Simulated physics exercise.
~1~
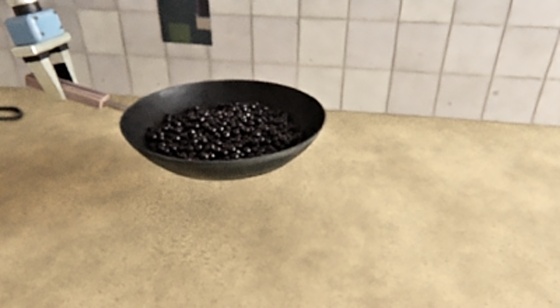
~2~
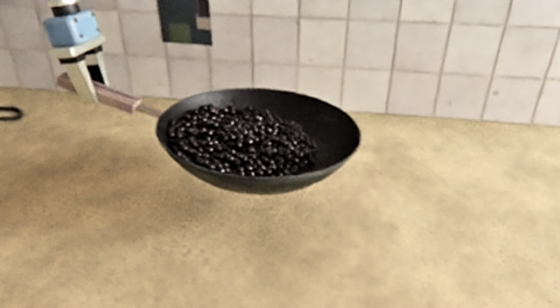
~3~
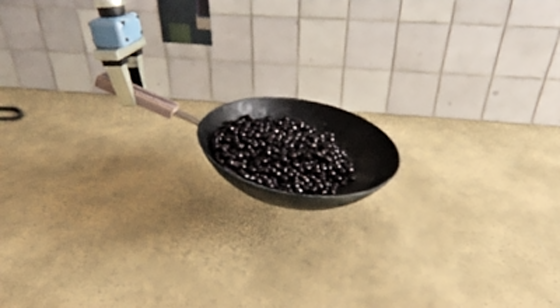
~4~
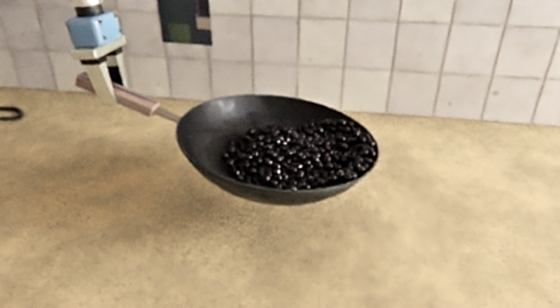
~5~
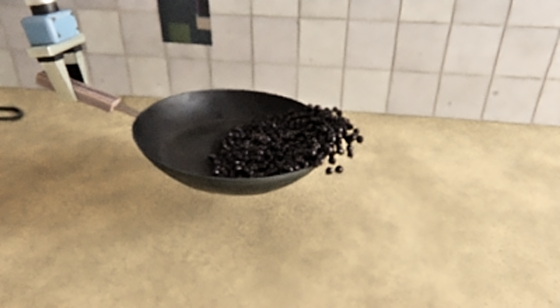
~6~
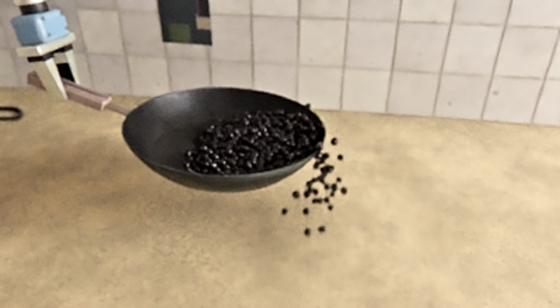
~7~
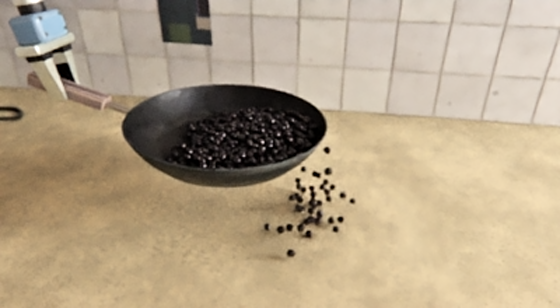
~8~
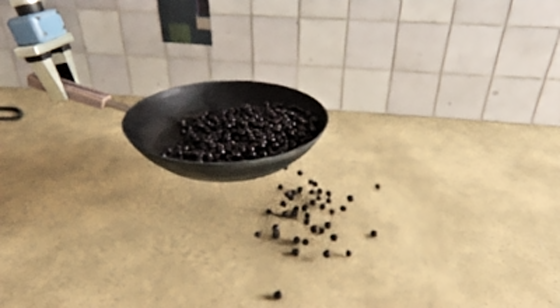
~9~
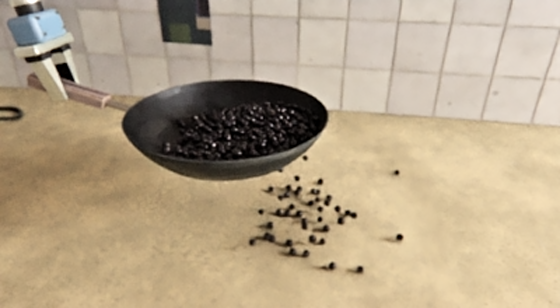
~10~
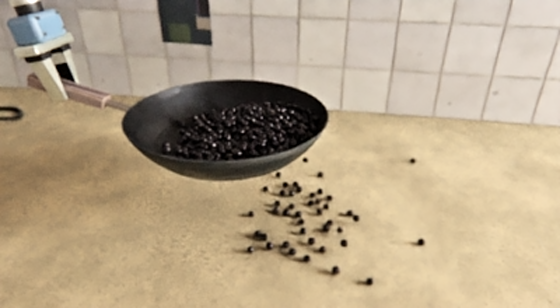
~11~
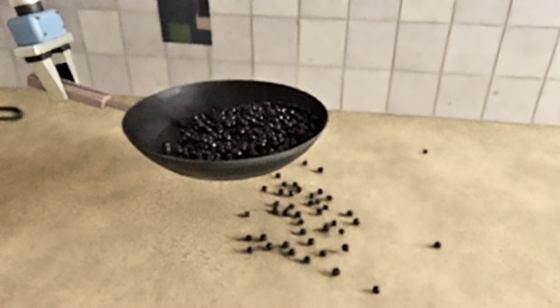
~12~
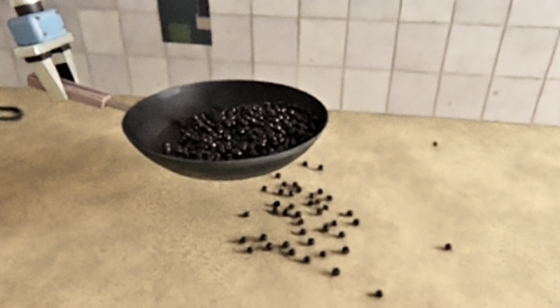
Robot arm swinging a dark frying pan of black beads right, then back left, spilling some across the counter before holding still.
